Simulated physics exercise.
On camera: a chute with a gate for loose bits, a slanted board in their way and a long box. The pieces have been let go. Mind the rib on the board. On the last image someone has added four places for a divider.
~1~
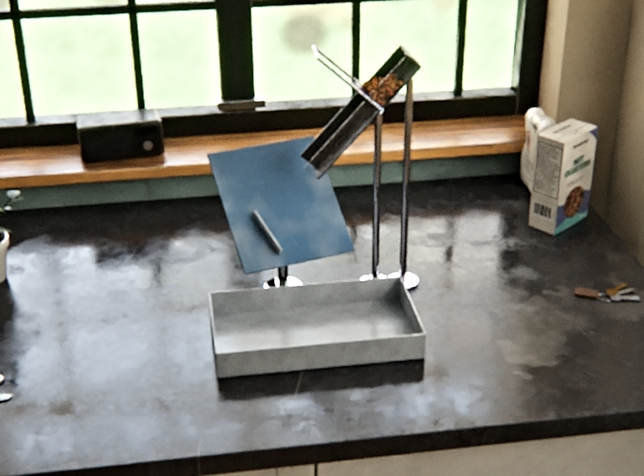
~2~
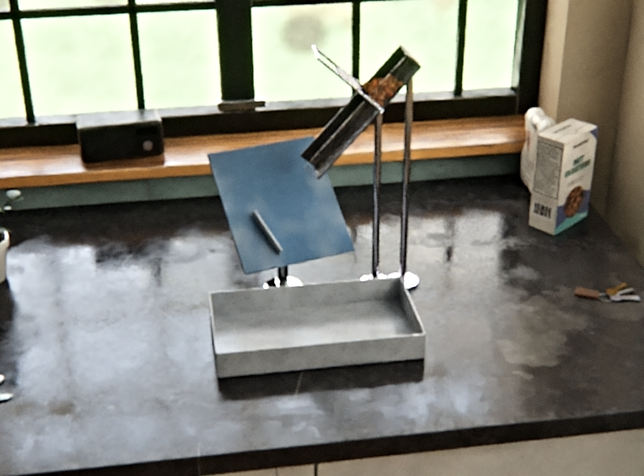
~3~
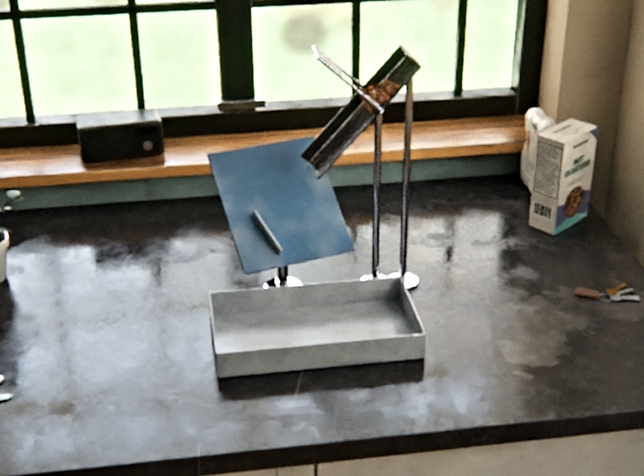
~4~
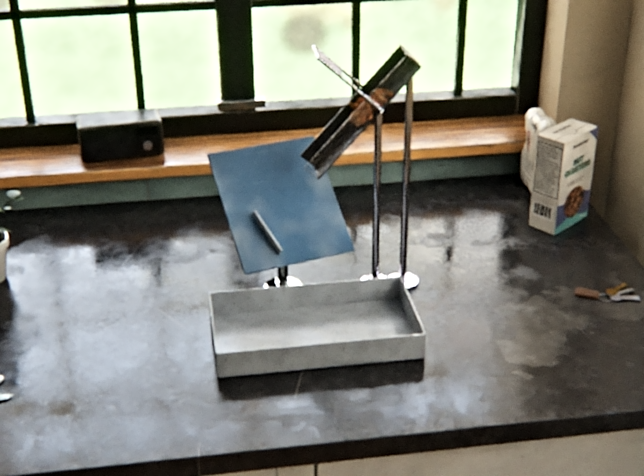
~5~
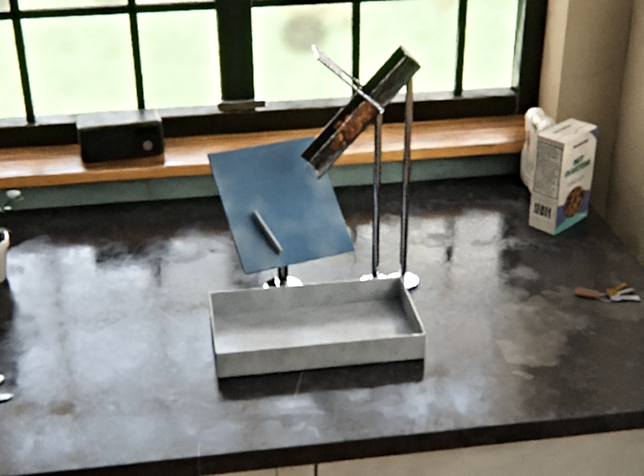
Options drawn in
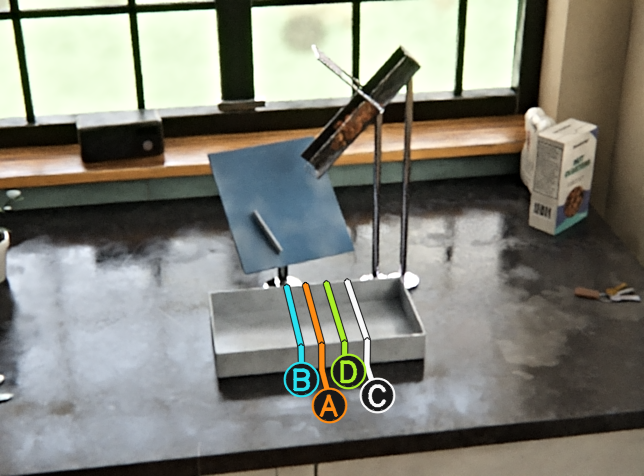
At first, brown bits of kibble sit high in a steep, dark chute above a tilted blue board and an empty grey box on a dark countertop. Then the bits slide down the chute to the left, stretching out and nearing its lower lip, while the board and box stay still.
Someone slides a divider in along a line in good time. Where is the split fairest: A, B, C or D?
I would pick line A.
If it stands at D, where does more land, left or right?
Left.
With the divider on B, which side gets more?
More lands on the right.
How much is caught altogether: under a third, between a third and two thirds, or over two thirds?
It is over two thirds.
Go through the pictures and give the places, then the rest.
In the first frame, load behind the gate near (379, 85), bits of cat kibble; lip of the chute near (316, 173), sloping steeply.
In the second frame, middle of the board near (281, 202), tilted fairly steeply; middle of its low edge near (301, 262); of its high edge near (261, 144).
In the third frame, front corners of the box near (216, 353) and (425, 334), empty; front of the load near (368, 108).
In the fourth frame, middle of the load near (367, 105); its front near (352, 121), close to a third of the way to the lip; rib from (255, 211) to (282, 250).
In the fifth frame, middle of the load near (353, 122); its front near (334, 146), close to two thirds of the way to the lip.
On the marked copy, line A crosses the front rim at (321, 344); line B crosses the front rim at (300, 345); line C crosses the front rim at (367, 339); line D crosses the front rim at (344, 341).
With A, of what is caught, close to two thirds on the left of the divider, close to a third on the right.
With B, of what is caught, a small share on the left of the divider, all but a few on the right.
With C, of what is caught, the whole lot on the left of the divider, none at all on the right.
With D, of what is caught, all but a few on the left of the divider, only a few on the right.
